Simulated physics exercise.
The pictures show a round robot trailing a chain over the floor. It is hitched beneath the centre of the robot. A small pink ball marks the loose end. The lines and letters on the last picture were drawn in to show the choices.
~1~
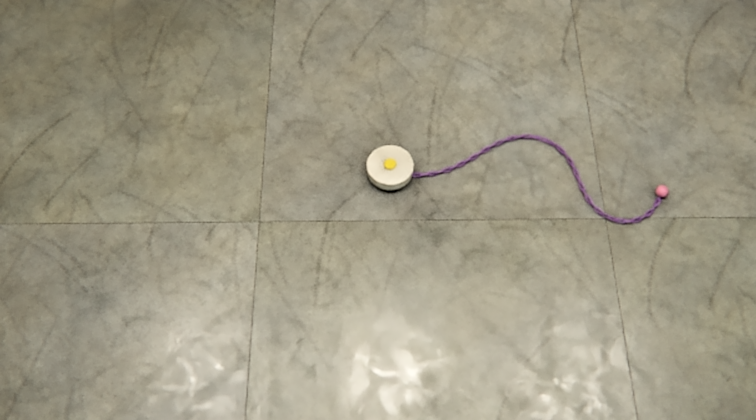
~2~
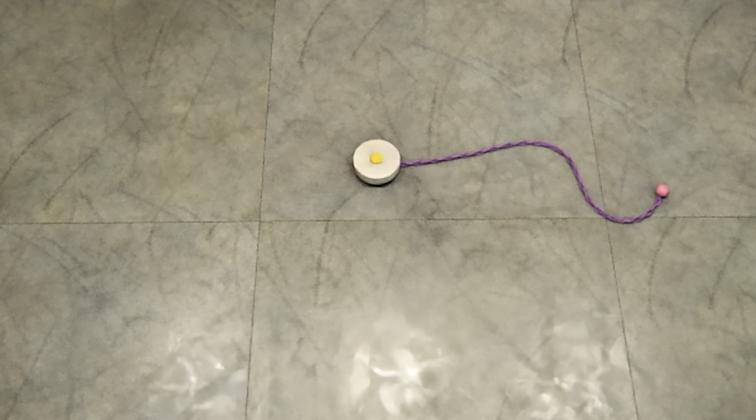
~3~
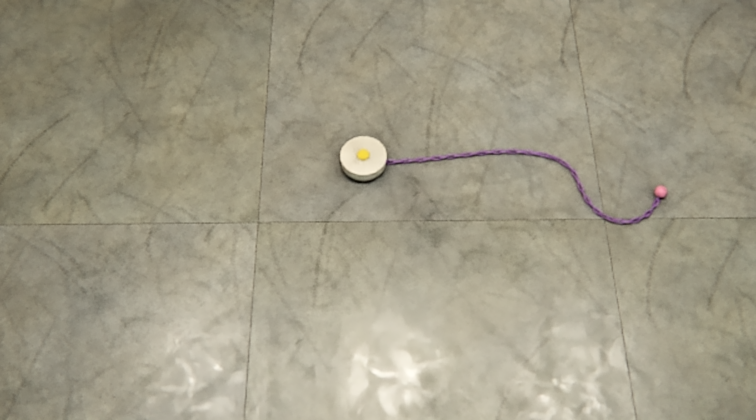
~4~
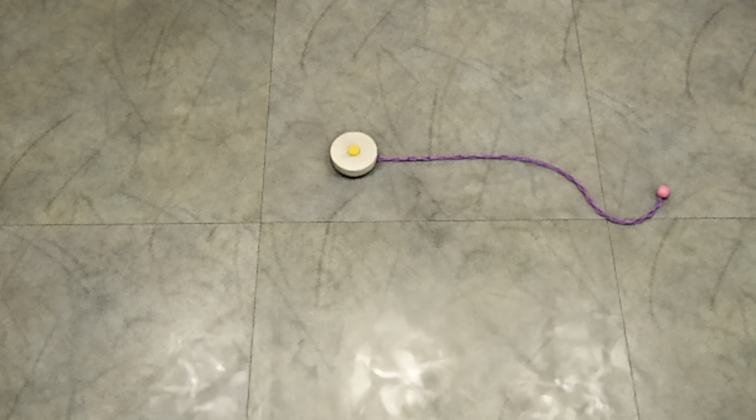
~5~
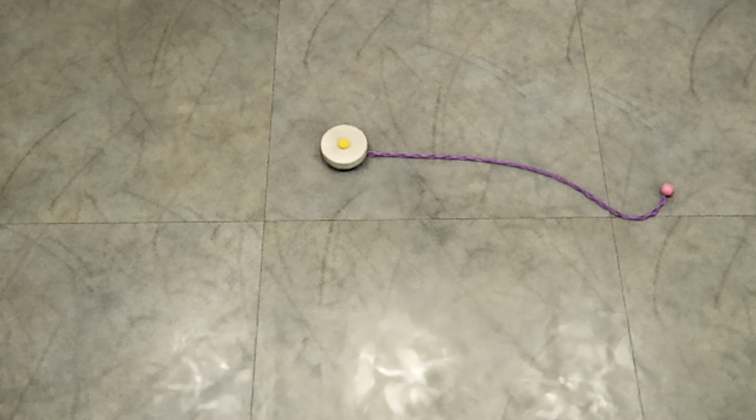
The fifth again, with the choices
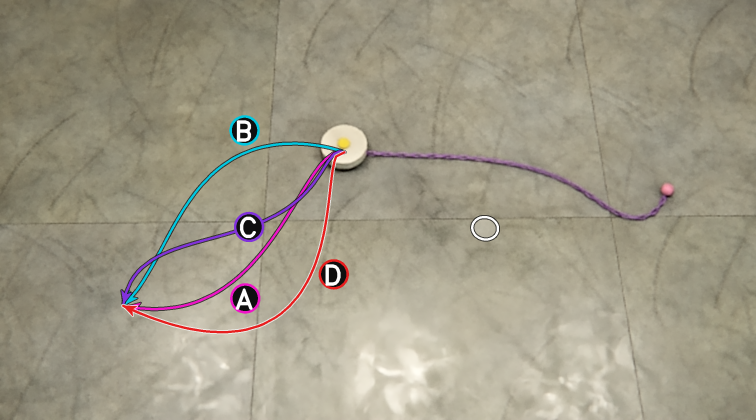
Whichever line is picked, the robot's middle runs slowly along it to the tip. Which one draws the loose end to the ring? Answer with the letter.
With D the free end lies on the ring.
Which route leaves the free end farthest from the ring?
Route B.
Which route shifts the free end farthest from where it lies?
That is B.
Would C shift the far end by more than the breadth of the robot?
Yes.
On the marked copy, A from (345, 152) via (262, 252) to (127, 307); B from (345, 152) via (210, 176) to (125, 304); C from (345, 152) via (243, 229) to (123, 304); D from (345, 152) via (298, 297) to (123, 306); the ring at (485, 228).
Following D. Soon after the start, robot (317, 254), middle of the chain (481, 190), free end (658, 197).
Later, robot (215, 329), middle of the chain (396, 261), free end (560, 200).
In the end, robot (121, 302), middle of the chain (315, 281), free end (486, 224); the free end is on the ring.
As for the rest, A leaves the free end at (479, 202); B leaves the free end at (459, 174); C leaves the free end at (472, 196).
